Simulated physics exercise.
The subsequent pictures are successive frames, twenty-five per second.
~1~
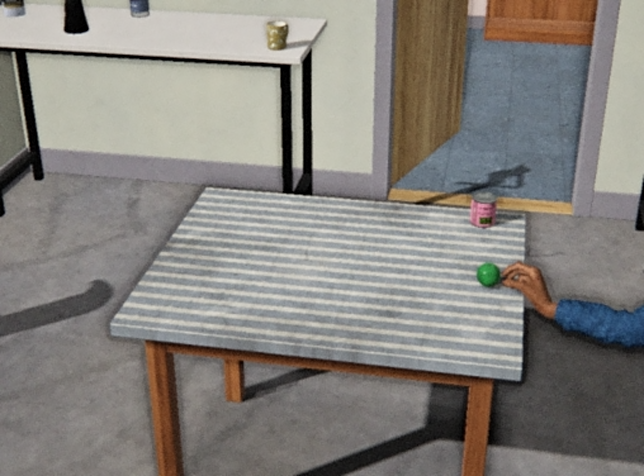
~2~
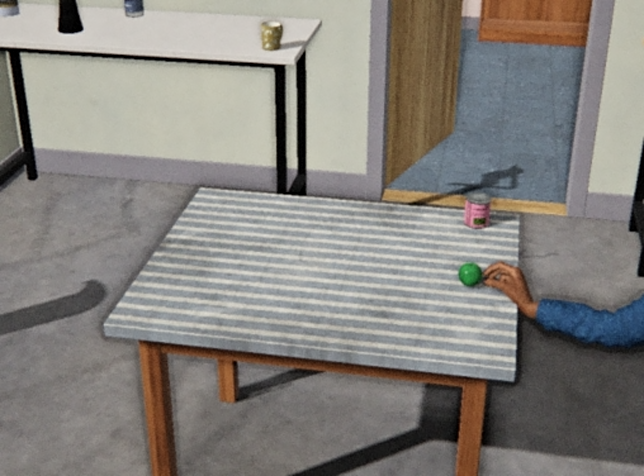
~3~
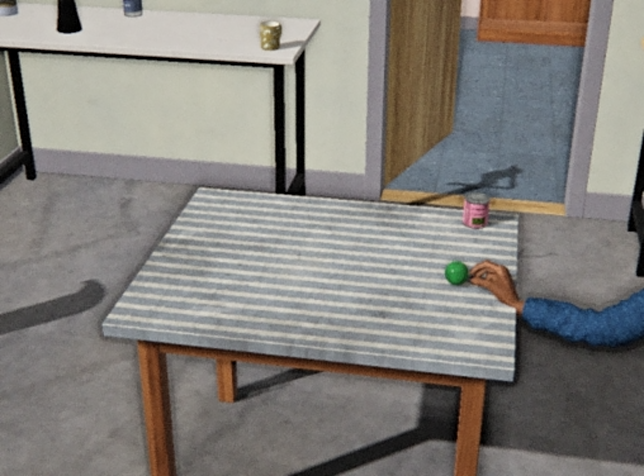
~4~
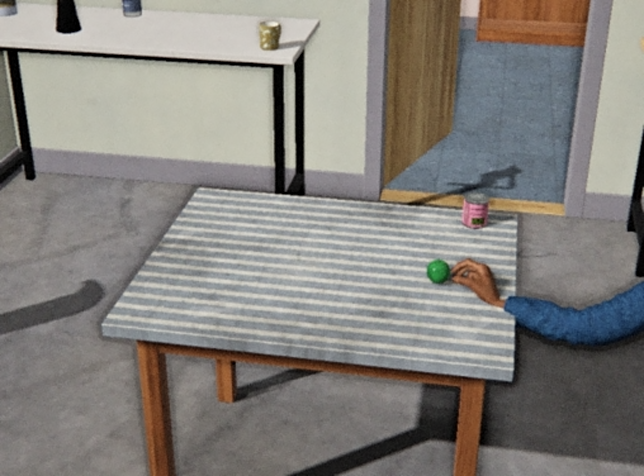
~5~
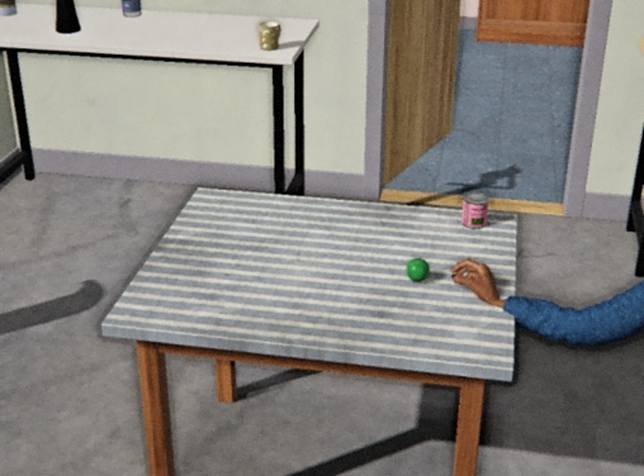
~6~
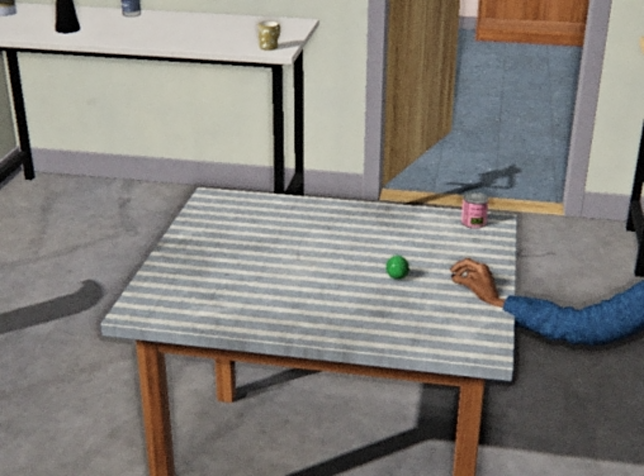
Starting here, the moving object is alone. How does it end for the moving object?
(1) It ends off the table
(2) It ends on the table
(1) It ends off the table.
Then, 0.20 s past the last view, green apple displaced well along near (304, 259).
Then, 0.50 s past the last view, green apple displaced well along near (180, 247).
Then, 0.70 s past the last view, green apple now off the table.
Then, 1.00 s past the last view, things are still on the move.
Finally, off the table, green apple.
